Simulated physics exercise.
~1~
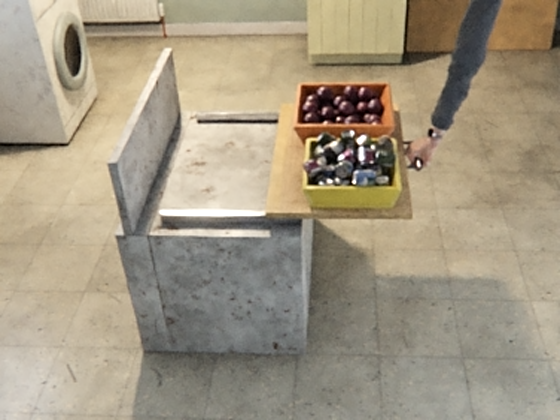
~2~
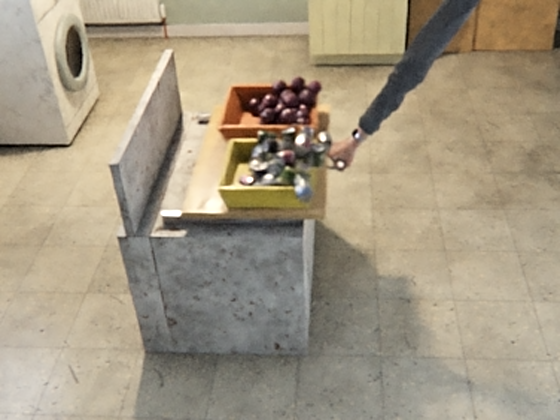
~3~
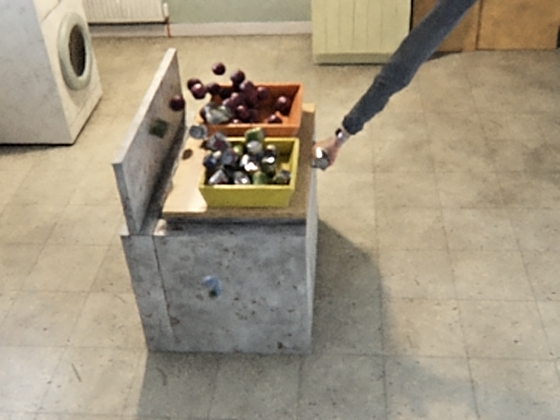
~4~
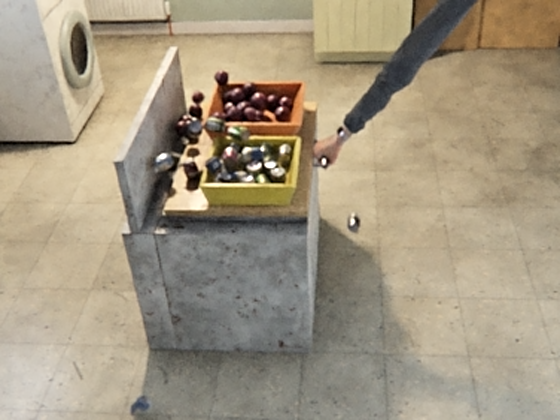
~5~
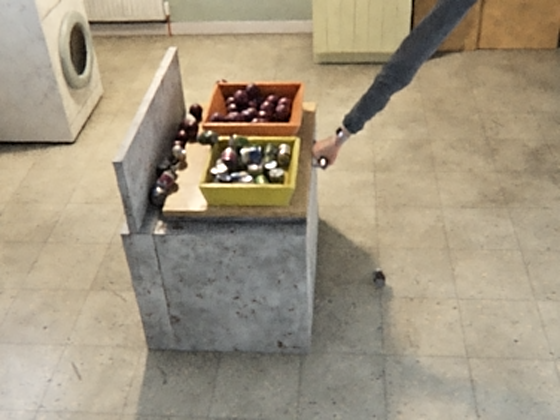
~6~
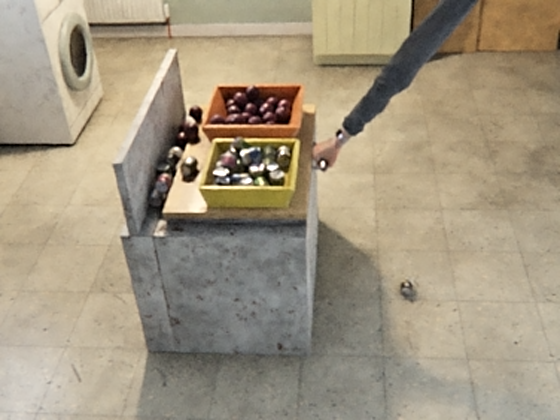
Two crates shoved left by a hand stop abruptly, spilling some onions and cans.
